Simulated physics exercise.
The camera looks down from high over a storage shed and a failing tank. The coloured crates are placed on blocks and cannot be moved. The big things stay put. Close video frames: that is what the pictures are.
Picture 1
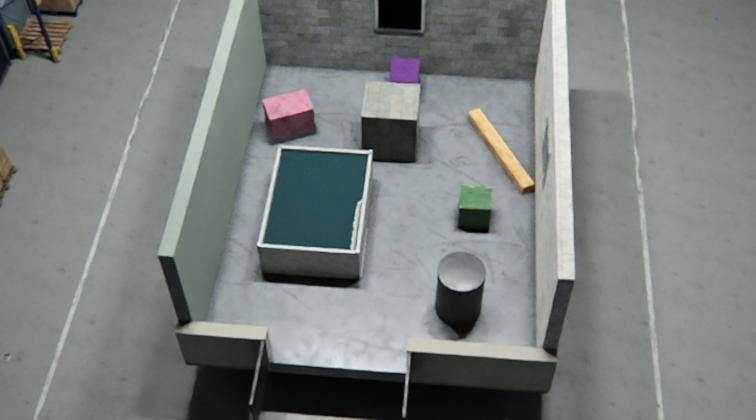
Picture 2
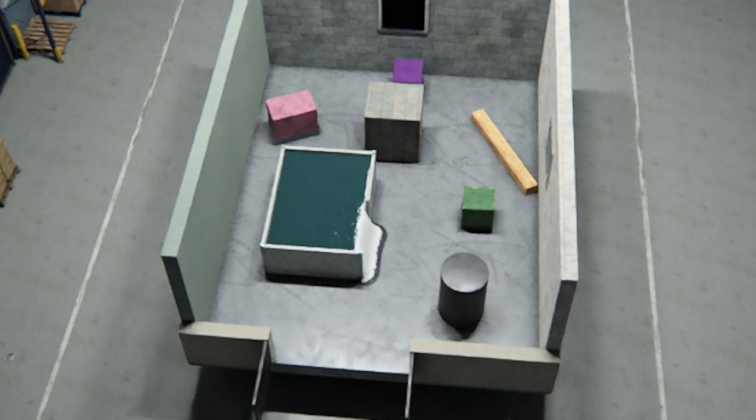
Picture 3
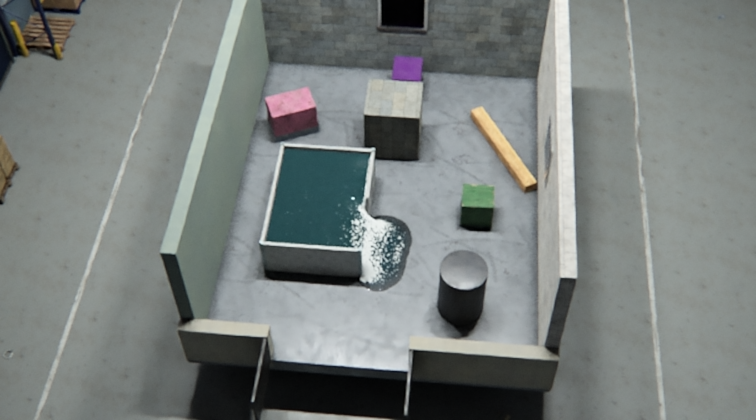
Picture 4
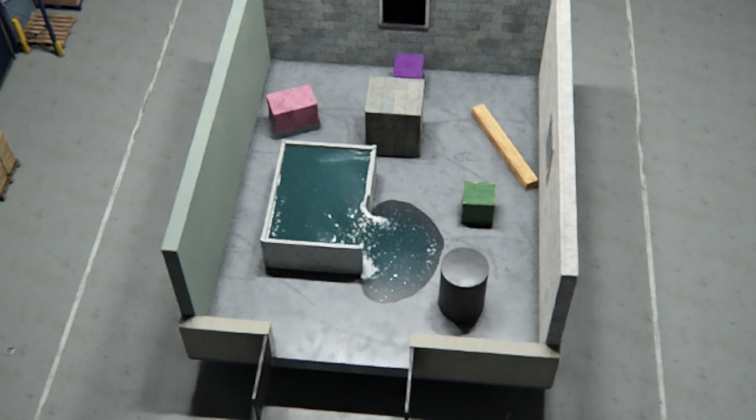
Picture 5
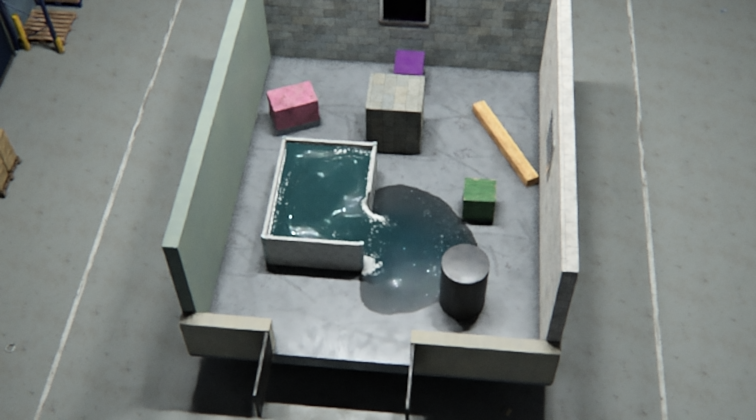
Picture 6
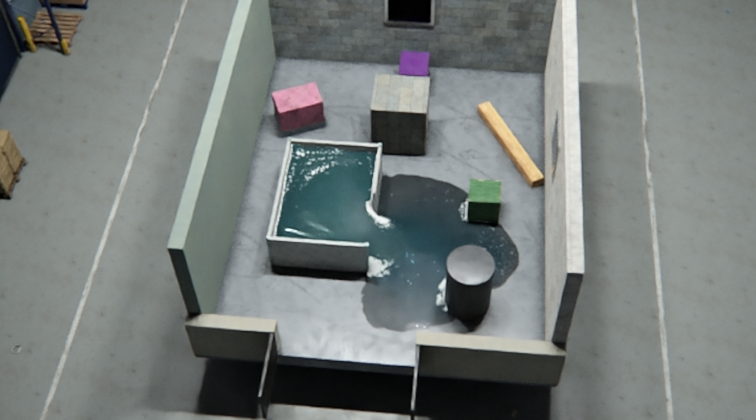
A roofless storage shed with a grey marbled floor stands in a warehouse, seen from high above by a camera that shifts very slightly. A pale-walled tank of dark green water sits left of centre, with pink, grey and purple blocks behind, and a wooden beam, green block and dark cylinder to the right. Water bursts from the tank's right side, foaming white, then spreads rightward in a dark pool around the cylinder and green block.
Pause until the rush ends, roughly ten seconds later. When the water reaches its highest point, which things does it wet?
At the peak: The green crate gets wet; the pink crate stays dry; the purple crate gets wet.
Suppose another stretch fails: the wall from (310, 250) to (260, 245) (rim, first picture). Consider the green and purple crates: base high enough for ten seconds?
Green: Untouched; purple: Reached.
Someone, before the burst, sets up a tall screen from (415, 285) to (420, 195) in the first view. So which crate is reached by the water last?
That would be the purple one.
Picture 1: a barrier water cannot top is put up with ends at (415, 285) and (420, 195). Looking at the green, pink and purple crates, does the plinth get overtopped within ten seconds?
Green crate: Reached, pink crate: Untouched, purple crate: Reached.
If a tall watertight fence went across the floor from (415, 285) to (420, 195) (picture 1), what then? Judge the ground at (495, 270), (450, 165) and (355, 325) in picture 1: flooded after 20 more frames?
Outcome by spot, in order - watered, watered, watered.
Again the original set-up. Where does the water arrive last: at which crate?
It is the pink crate.
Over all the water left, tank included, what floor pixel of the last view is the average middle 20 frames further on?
Near (421, 237) in the last view.
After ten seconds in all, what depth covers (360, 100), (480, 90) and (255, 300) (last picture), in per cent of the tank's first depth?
First spot 2 %, second 14 %, third 8 %.
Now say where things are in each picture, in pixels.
In the first frame, still water in the tank at (317, 200).
In the second frame, the front is at (371, 281), out from the gap at (363, 245).
In the third frame, the front is at (386, 285), out from the gap at (362, 243).
In the fourth frame, water pours out at (364, 240) and has run to (438, 240).
In the fifth frame, the front is at a hidden place, out from the gap at (364, 237).
In the sixth frame, the front is at (512, 267), out from the gap at (369, 238).
A moment on, water covers 25 % of the floor; the green crate water round its plinth, the pink crate not reached, the purple crate not reached.
Next, water covers 35 % of the floor; the green crate water round its plinth, the pink crate not reached, the purple crate not reached.
Then, water covers 55 % of the floor; the green crate water round its plinth, the pink crate not reached, the purple crate water round its plinth.
Later, water covers 80 % of the floor; the green crate water round its plinth, the pink crate water round its plinth, the purple crate water round its plinth.
In the end, water covers 100 % of the floor; the green crate was topped, the pink crate stayed above the water, the purple crate was topped.
